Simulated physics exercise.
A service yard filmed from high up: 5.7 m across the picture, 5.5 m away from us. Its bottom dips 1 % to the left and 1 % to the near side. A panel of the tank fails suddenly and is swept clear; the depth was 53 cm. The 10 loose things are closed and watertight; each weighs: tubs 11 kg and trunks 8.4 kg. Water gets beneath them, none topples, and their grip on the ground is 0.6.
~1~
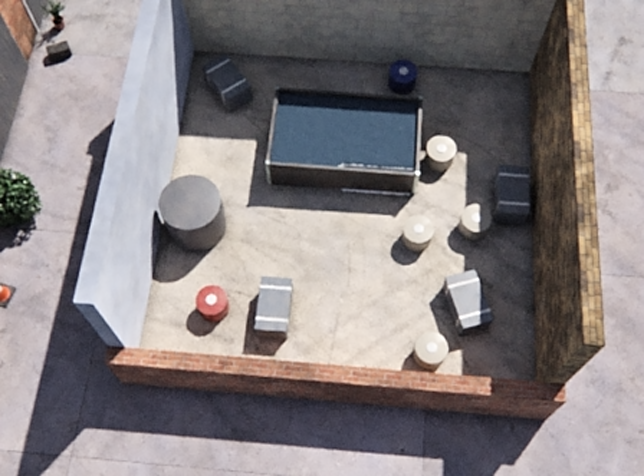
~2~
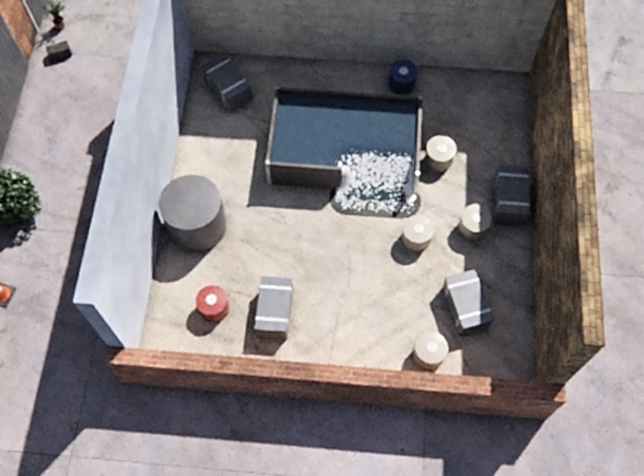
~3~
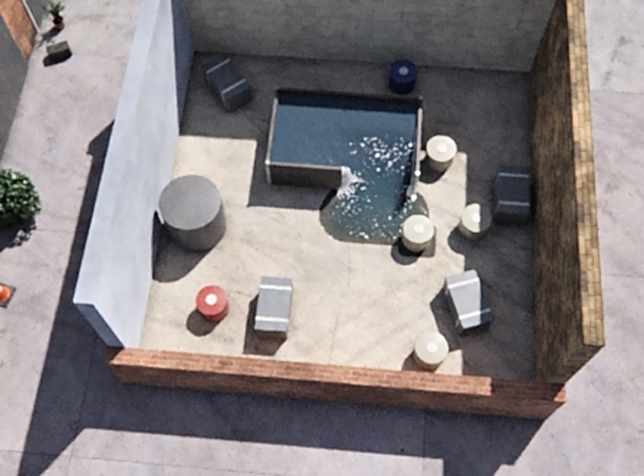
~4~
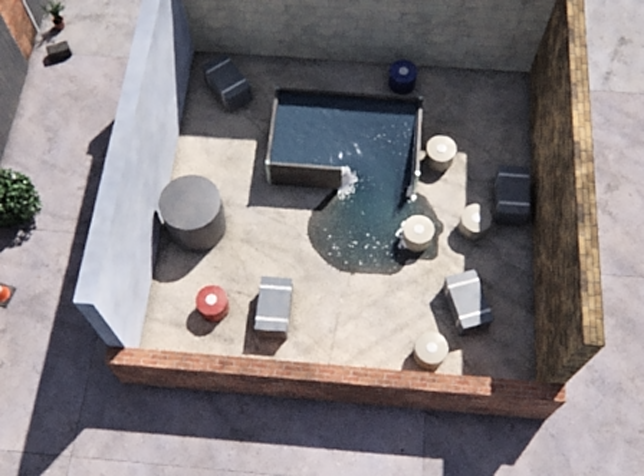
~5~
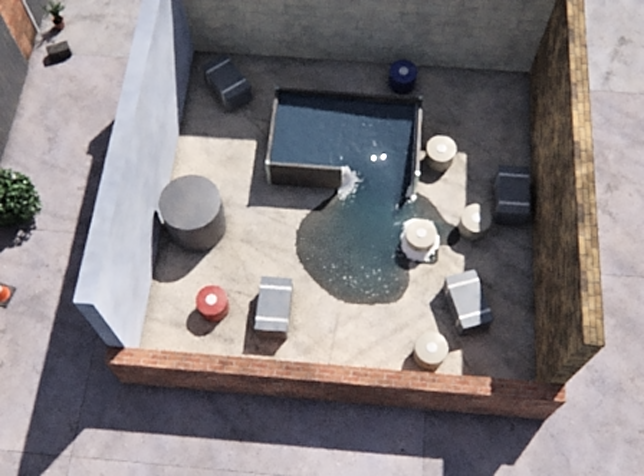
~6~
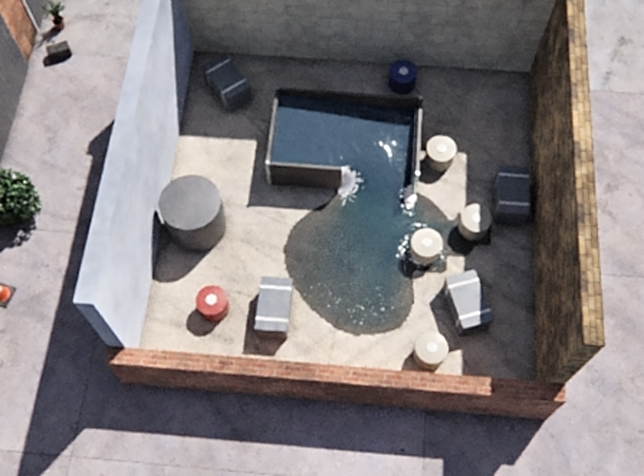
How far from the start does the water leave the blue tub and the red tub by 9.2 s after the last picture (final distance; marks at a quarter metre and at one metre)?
The blue tub holds its place; the red tub gets carried off.
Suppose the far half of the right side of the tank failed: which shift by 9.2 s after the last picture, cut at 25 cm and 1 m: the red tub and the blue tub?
In that case the red tub barely shifts, the blue tub travels far.
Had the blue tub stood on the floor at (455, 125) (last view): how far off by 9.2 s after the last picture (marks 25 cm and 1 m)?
It stays put.
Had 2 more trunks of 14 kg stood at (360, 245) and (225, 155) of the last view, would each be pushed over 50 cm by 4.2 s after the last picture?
In turn: Over, short of it.
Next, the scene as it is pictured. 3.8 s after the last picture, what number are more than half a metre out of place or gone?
I count 4.
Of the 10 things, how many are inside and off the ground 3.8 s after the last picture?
At that moment 5.
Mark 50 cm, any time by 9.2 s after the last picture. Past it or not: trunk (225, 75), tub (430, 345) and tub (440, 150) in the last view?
In turn: Less, more, short of it.
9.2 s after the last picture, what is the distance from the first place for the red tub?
About 200 cm.
Then, 1.2 s after the last picture the blue tub is near (404, 71), 0.0 m from its start, aground; the red tub is near (212, 299), 0.0 m from its start, aground; 2 afloat.
Then, 3.8 s after the last picture the blue tub is near (404, 71), 0.0 m from its start, aground; the red tub is near (186, 279), 0.5 m from its start, afloat; 5 afloat.
Then, 6.2 s after the last picture the blue tub is near (404, 71), 0.0 m from its start, aground; the red tub is near (252, 231), 1.2 m from its start, aground; 2 afloat.
Then, 9.2 s after the last picture the blue tub is near (404, 71), 0.0 m from its start, aground; the red tub is near (268, 197), 1.8 m from its start, aground; 4 afloat.
